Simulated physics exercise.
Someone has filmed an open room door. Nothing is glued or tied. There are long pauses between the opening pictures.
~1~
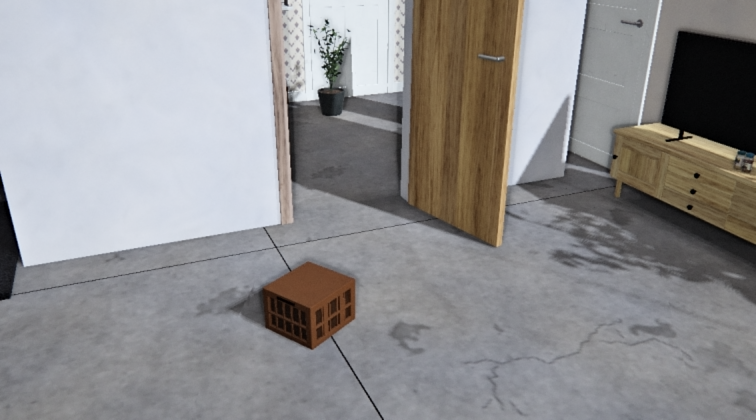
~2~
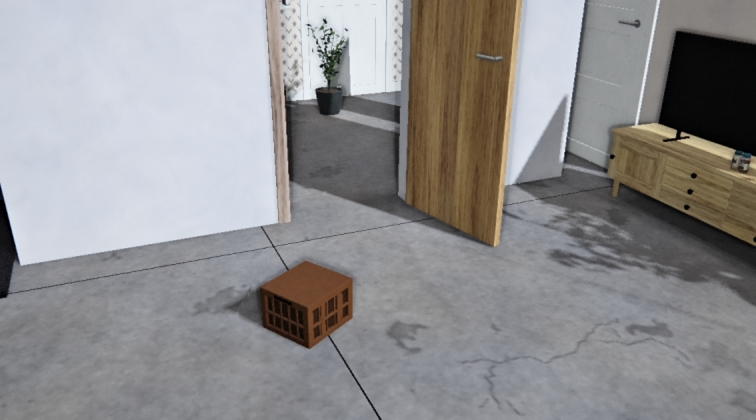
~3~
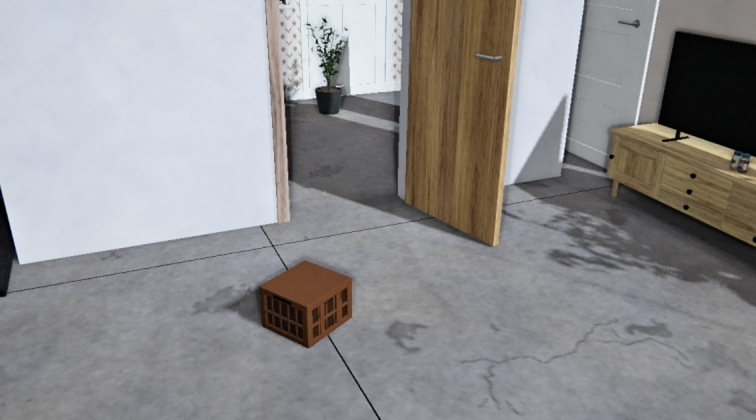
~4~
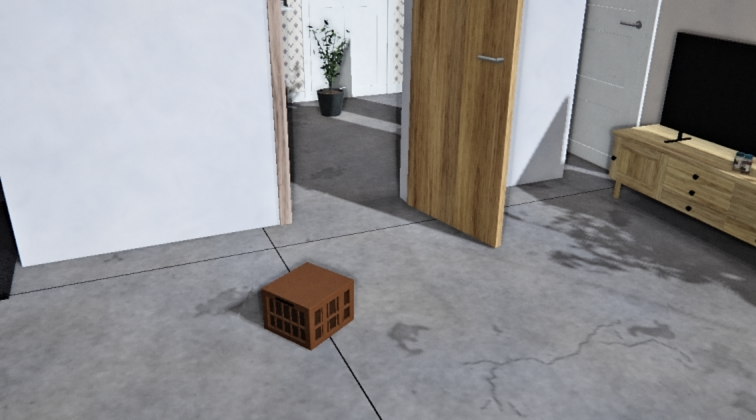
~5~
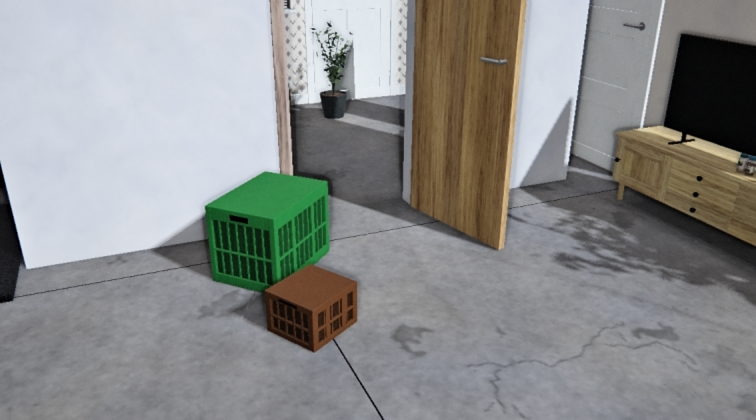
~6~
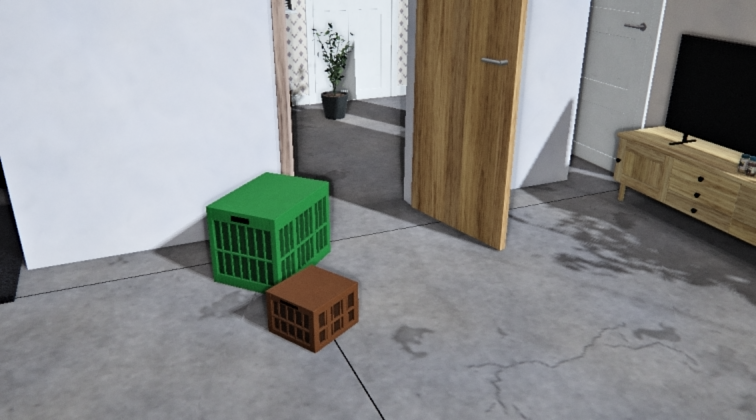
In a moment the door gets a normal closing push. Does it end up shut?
It shuts.
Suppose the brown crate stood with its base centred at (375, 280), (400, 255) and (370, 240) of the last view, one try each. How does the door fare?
First try: It shuts; second try: It jams; third try: It jams.
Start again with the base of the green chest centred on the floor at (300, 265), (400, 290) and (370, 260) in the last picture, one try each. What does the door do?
First try: It jams; second try: It reaches the frame; third try: It is blocked.
Then, 1.10 s later than the last frame, door at 69°.
Then, 1.90 s later than the last frame, door at 32°.
When it is over, door at 0°; both as before. End places, in pixels of the last picture, green chest near (273, 231).
